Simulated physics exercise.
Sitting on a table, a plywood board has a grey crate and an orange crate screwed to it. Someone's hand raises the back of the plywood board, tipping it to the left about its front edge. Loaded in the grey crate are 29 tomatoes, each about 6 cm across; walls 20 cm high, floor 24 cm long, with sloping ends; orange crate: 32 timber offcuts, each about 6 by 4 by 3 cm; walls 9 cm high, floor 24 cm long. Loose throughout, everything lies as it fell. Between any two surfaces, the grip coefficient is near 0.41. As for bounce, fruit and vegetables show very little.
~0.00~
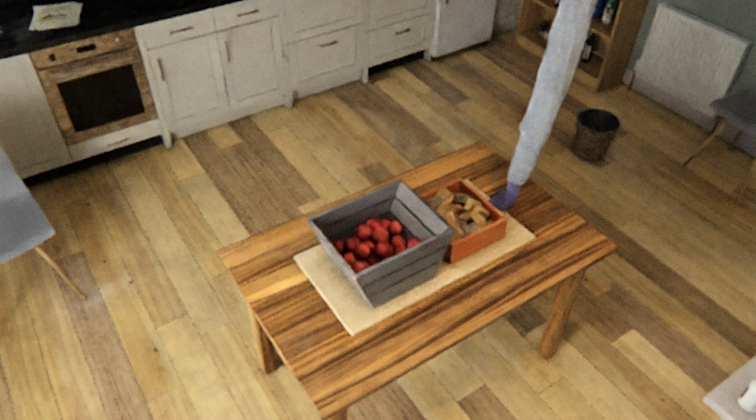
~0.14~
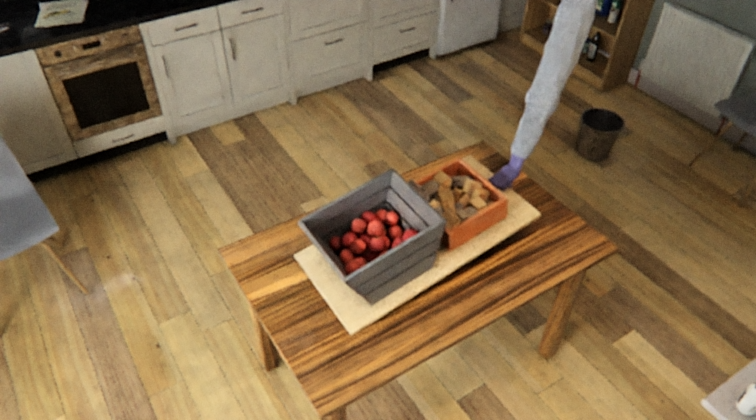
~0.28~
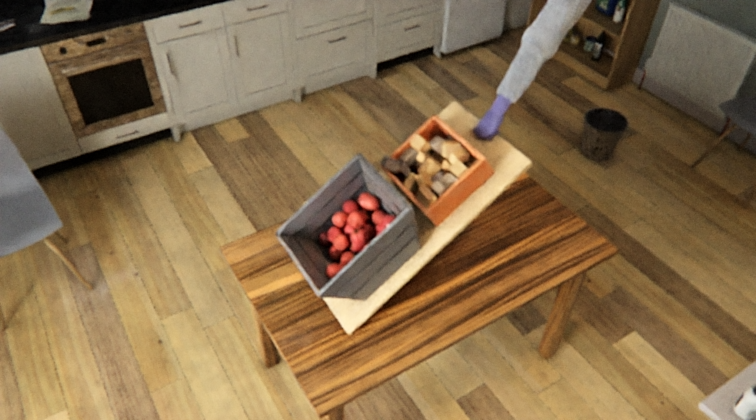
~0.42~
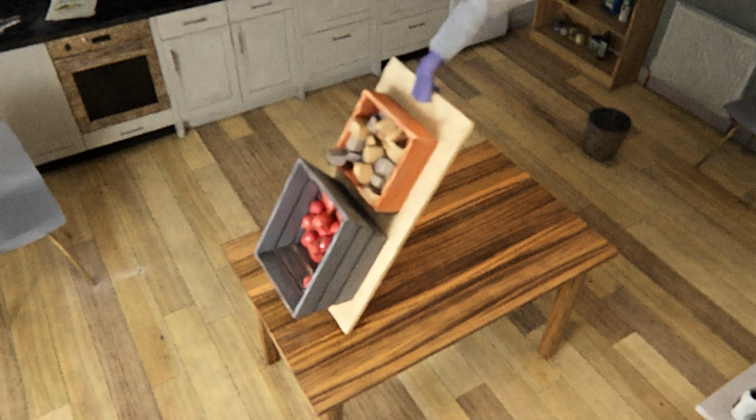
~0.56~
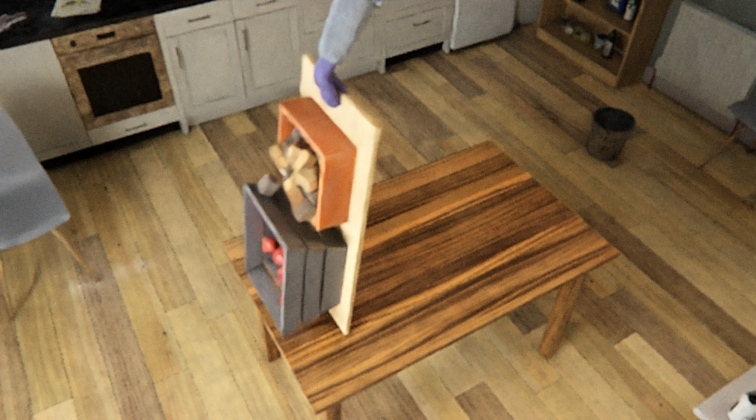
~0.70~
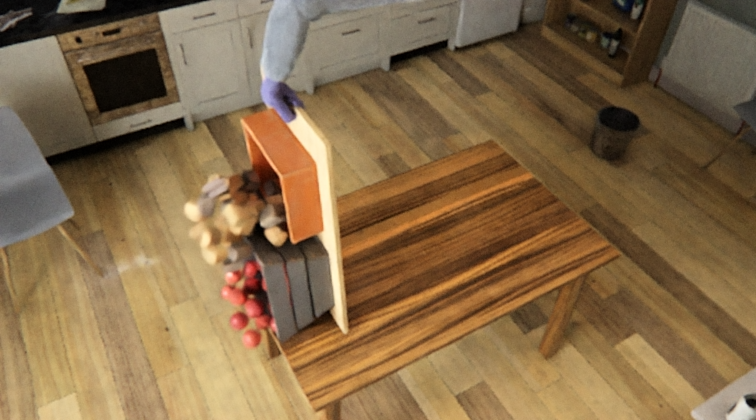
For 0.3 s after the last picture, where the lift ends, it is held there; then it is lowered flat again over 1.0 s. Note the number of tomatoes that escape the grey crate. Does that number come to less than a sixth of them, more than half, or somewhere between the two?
I reckon it keeps less than half of its pieces.
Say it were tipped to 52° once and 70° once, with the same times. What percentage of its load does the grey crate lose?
First 0 %, second 40 %.
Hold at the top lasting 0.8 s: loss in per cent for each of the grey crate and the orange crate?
Grey crate 100%, orange crate 100%.
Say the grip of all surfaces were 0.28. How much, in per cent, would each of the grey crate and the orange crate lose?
In that case the grey crate sheds 100 per cent, while the orange crate sheds 100 per cent.
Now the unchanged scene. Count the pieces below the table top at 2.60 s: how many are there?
At that time, the count is near 55.
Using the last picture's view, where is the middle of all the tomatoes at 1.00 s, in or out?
Roughly (210, 375).
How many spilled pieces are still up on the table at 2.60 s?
Roughly 0.
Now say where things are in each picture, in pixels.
In the first picture (each is followed by its nearest rim corner in this view), grey crate, (357, 275); orange crate, (455, 243); 0° from level; none out.
The second picture shows grey crate, (346, 279); orange crate, (451, 231); 10° from level.
The third picture shows grey crate, (320, 293); orange crate, (428, 210); 32° from level.
The fourth picture shows grey crate, (294, 315); orange crate, (375, 207); 60° from level.
The fifth picture shows grey crate, (281, 335); orange crate, (317, 226); 82° from level; 5 out, the lowest offcut at (269, 185).
The sixth picture shows grey crate, (279, 341); orange crate, (292, 240); 92° from level; 35 out, the lowest tomato at (230, 292).
After 1.00 s, tilt 92°; grey crate 2 in, 27 out and orange crate 1 in, 31 out.
After 1.38 s, tilt 62°; grey crate 0 in, 29 out and orange crate 1 in, 31 out.
After 1.92 s, tilt 2°; grey crate 0 in, 29 out and orange crate 1 in, 31 out.
Final count (at 2.60 s), grey crate 0 in, 29 out and orange crate 1 in, 31 out. Asked share, 29 of 29, 100 per cent.
